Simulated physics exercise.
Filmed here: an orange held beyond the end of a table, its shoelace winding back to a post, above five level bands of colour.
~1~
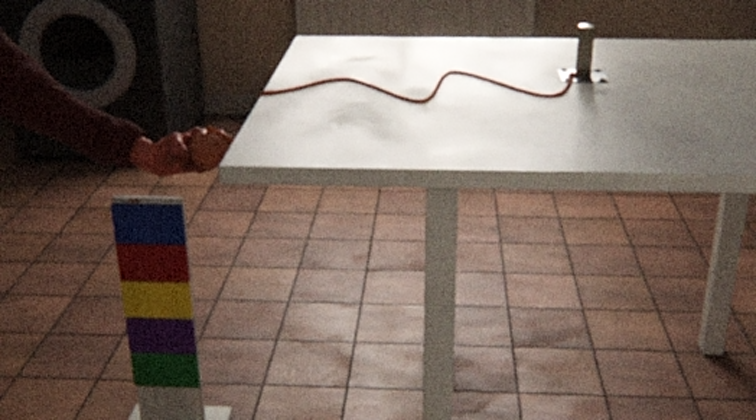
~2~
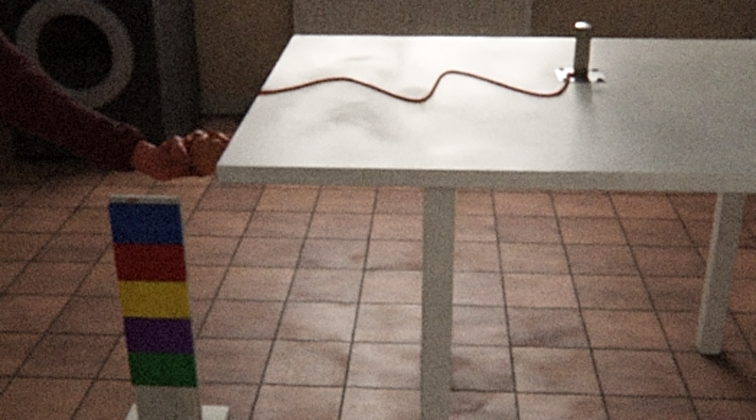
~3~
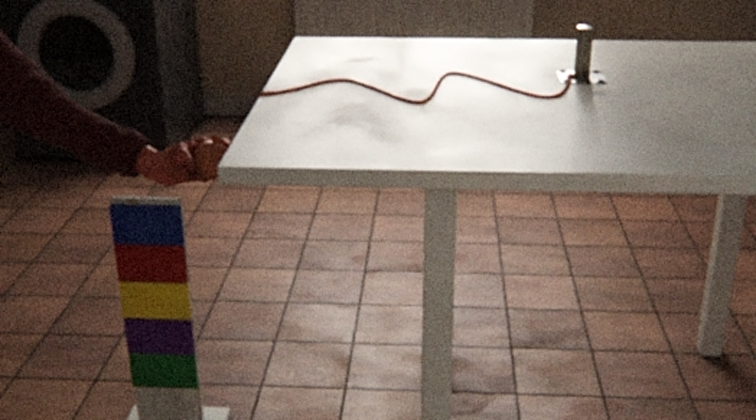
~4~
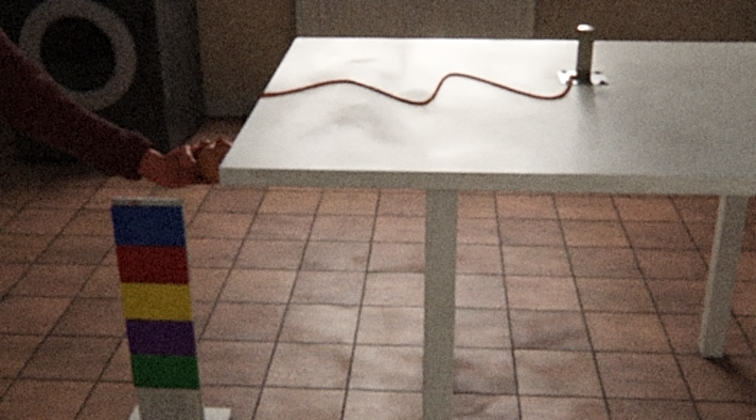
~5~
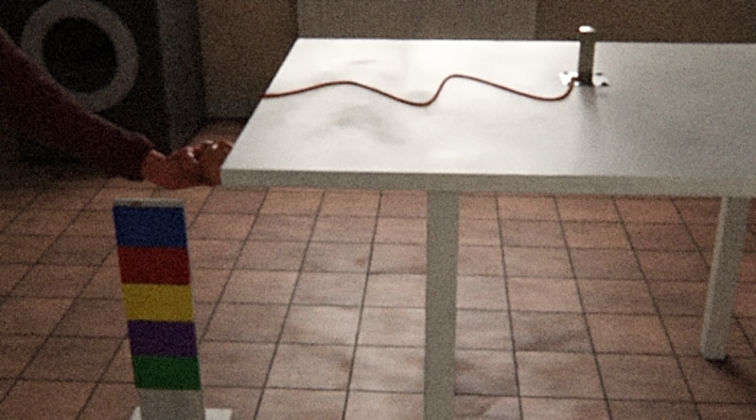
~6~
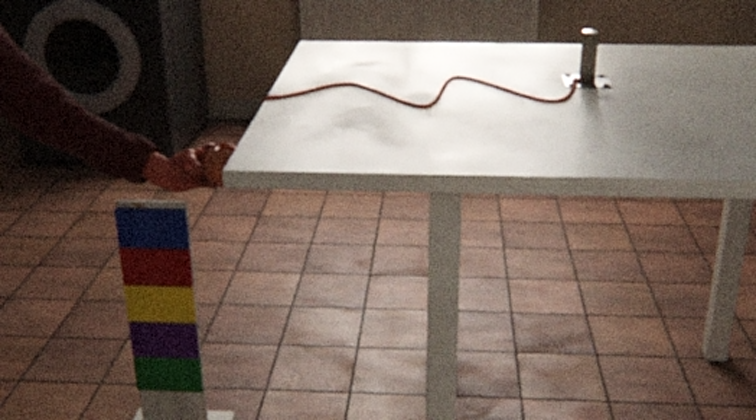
A hand stays nearly still at the table's left end, above five coloured bands.
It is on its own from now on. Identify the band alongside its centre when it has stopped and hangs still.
Its centre is alongside the green band.
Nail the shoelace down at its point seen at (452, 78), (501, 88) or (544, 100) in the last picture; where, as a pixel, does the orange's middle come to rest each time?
Result per try (px, approx.): (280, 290); (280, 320); (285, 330).
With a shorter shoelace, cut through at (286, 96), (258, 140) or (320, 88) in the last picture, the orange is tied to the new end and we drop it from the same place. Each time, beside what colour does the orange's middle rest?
Try 1: Yellow. Try 2: Purple. Try 3: Red.
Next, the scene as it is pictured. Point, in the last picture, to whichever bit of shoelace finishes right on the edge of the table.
(428, 106), approximately.
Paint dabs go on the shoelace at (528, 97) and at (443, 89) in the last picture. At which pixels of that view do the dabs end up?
They go to (470, 85) and to (328, 92).
A little later, orange near (242, 383); level with green.
Next, orange near (314, 345); level with green.
Later still, orange near (267, 370); level with green.
When it is over, orange near (290, 367); level with green. Its middle rests at the green band.
